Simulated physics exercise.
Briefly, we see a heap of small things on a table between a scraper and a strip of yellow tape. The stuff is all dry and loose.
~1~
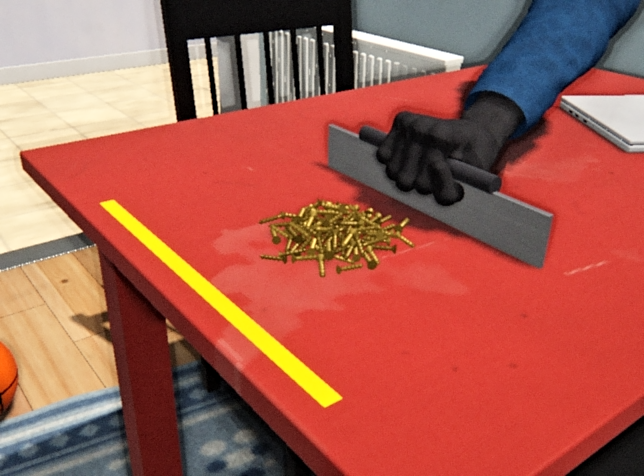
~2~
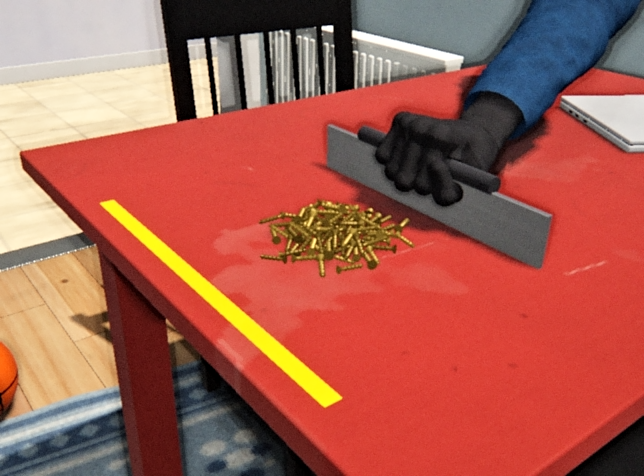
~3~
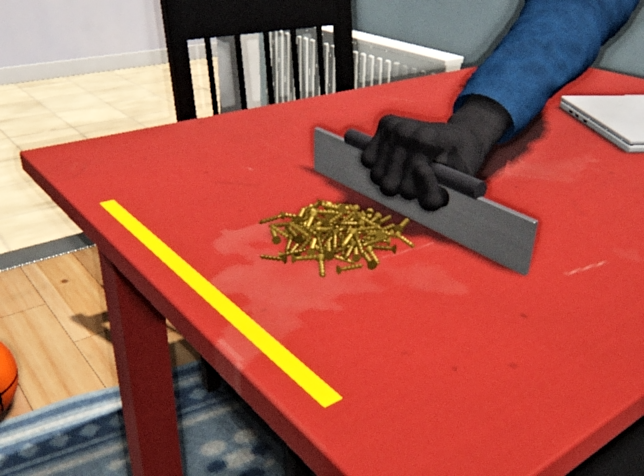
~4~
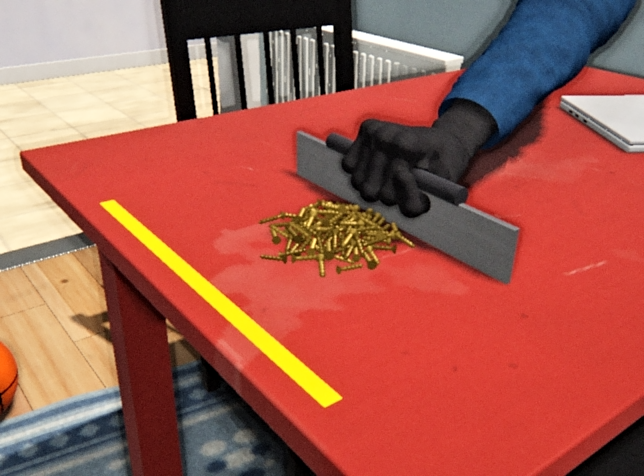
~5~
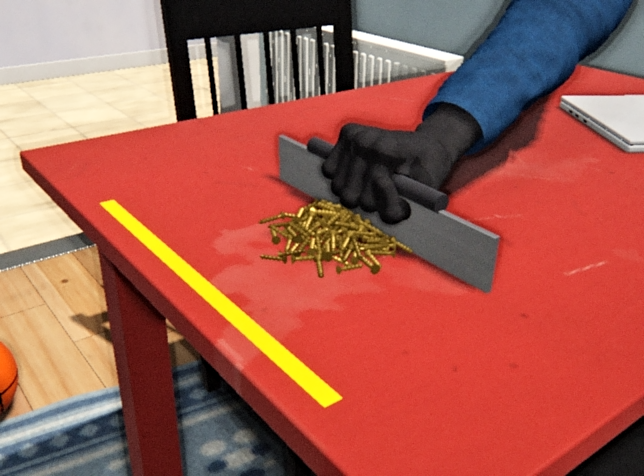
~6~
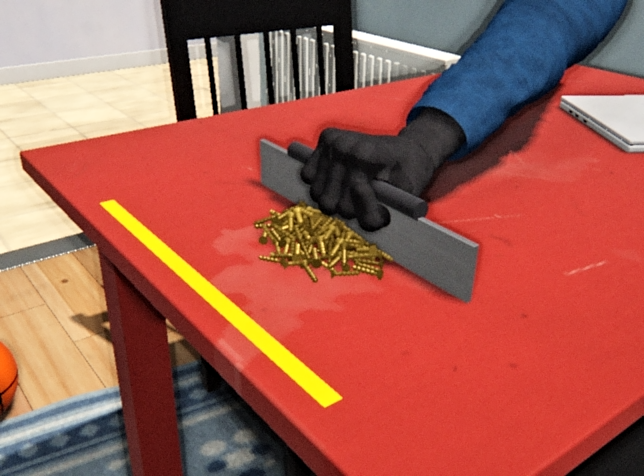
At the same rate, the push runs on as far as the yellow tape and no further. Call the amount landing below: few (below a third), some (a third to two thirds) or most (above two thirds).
Most.
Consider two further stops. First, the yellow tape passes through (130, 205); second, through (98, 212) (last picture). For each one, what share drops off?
First stop: 50 per cent; second stop: 100 per cent.
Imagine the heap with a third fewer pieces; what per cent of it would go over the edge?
Close to 70 per cent of the heap.
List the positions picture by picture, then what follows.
Scraper at (528, 232), at rest; yellow tape at (114, 208), about two fingers from the edge; edge at (164, 295); the heap at (340, 236), brass screws, in the first picture.
Scraper at (527, 233), in the second picture.
Scraper at (513, 239); the heap at (340, 236), in the third picture.
Scraper at (494, 246), in the fourth picture.
Scraper at (475, 254); the heap at (337, 238), about a third pushed along, in the fifth picture.
Scraper at (454, 263); yellow tape at (114, 208); edge at (164, 295); the heap at (319, 242), nearly all pushed along, in the sixth picture.
Soon, scraper still moving, near (272, 205); heap all on the table, its front near (201, 280).
A while on, scraper stopped at the yellow tape; heap about two thirds over the edge.
Towards the end, scraper stopped at the yellow tape; heap most over the edge.
Finally, scraper stopped at the yellow tape; heap most over the edge.
